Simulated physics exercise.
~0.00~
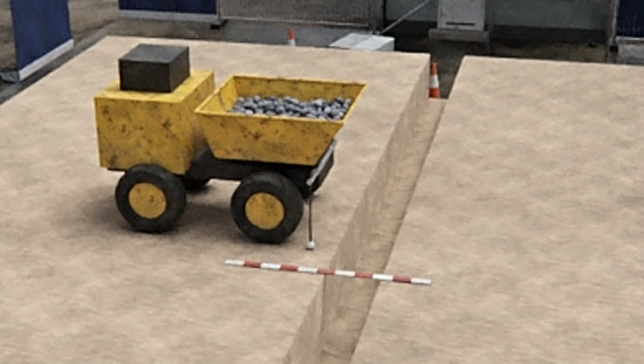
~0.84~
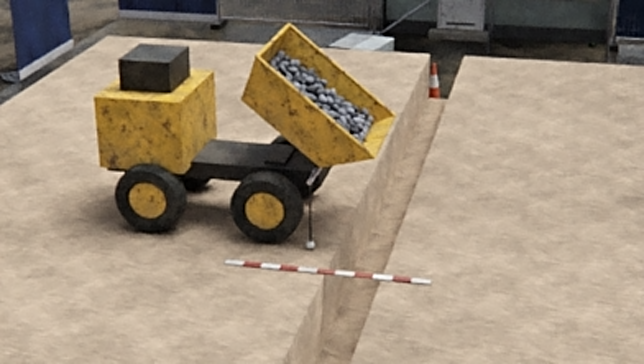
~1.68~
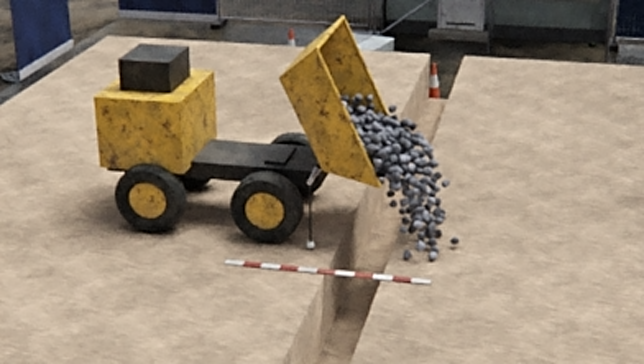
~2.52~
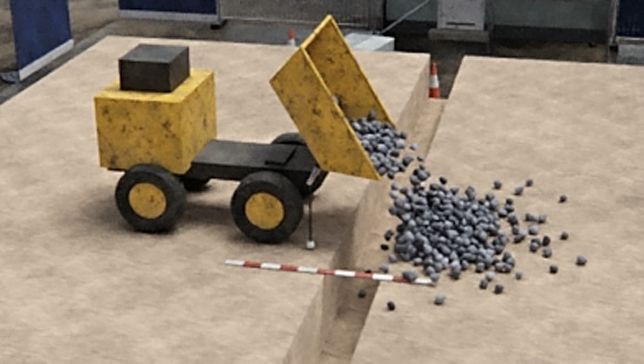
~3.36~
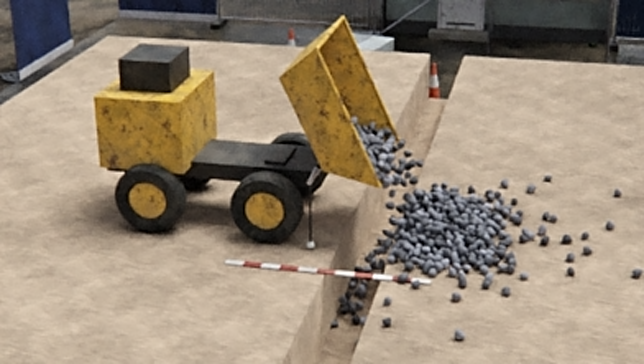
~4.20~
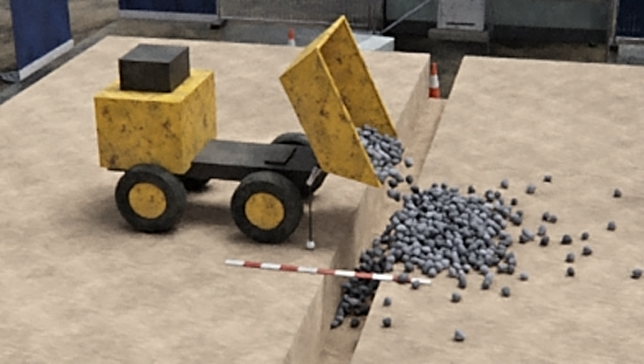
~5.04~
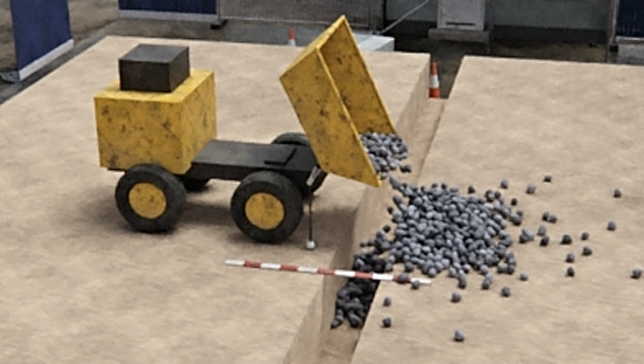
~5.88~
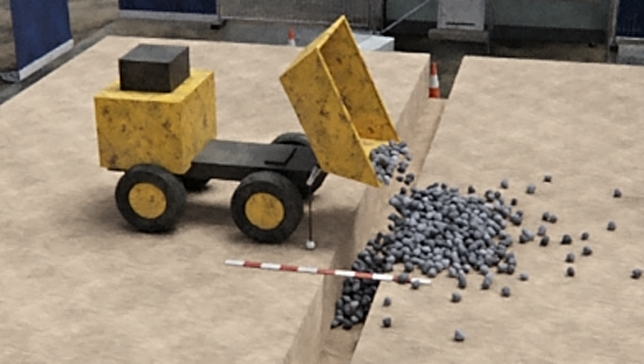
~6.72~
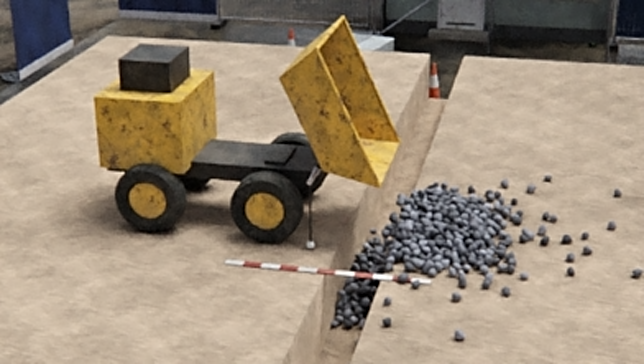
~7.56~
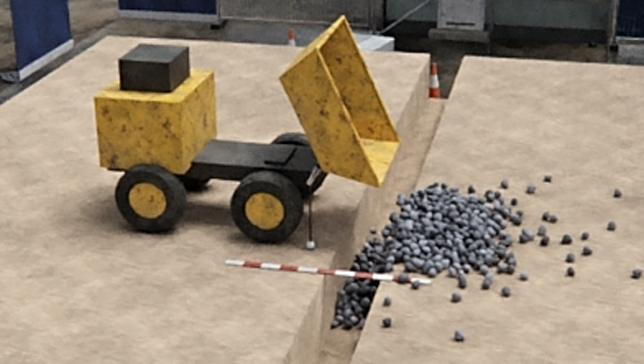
On a pale, sandy surface cut by a straight trench, a yellow dumper tips its skip toward the right, pouring out grey stones that spill into the trench and spread across the far side, until the raised skip is empty and most of the stones lie beyond the gap.
